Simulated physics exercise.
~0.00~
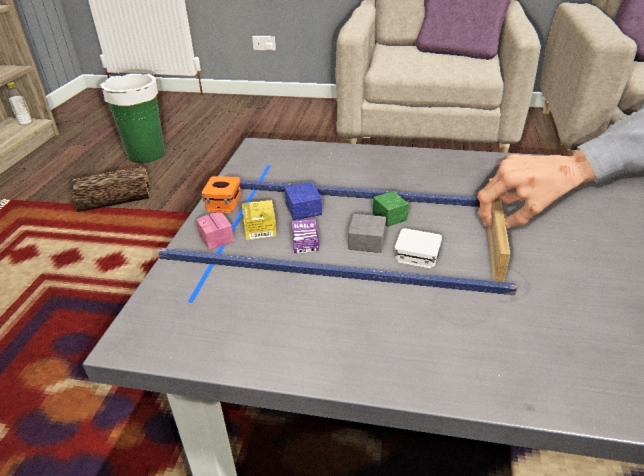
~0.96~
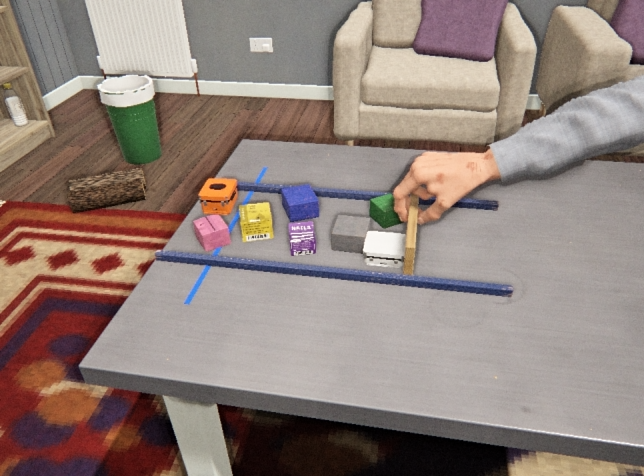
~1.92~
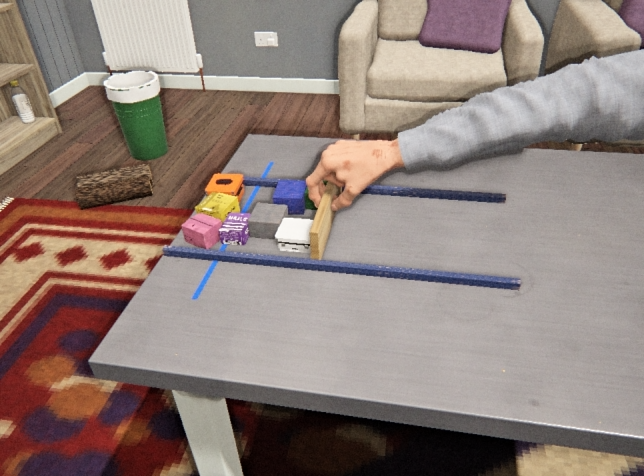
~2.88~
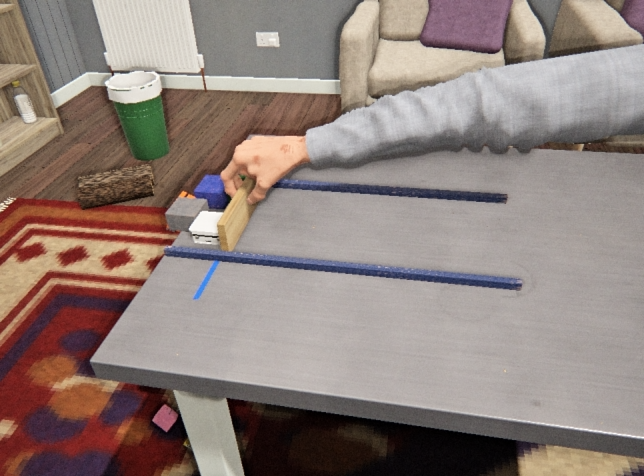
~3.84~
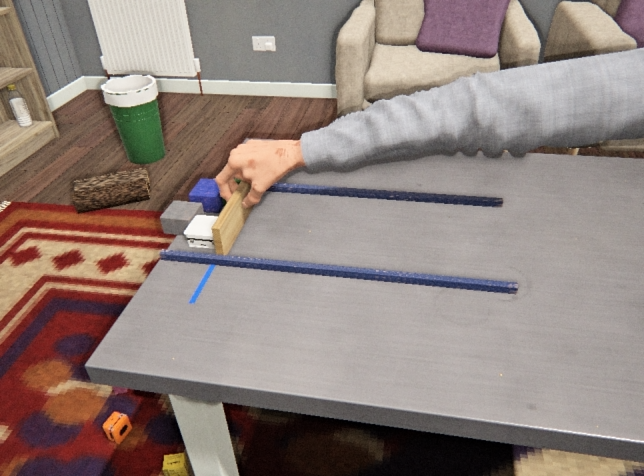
A hand sweeping small boxes leftward along a grey table with a wooden board, several dropping off the end onto the rug.
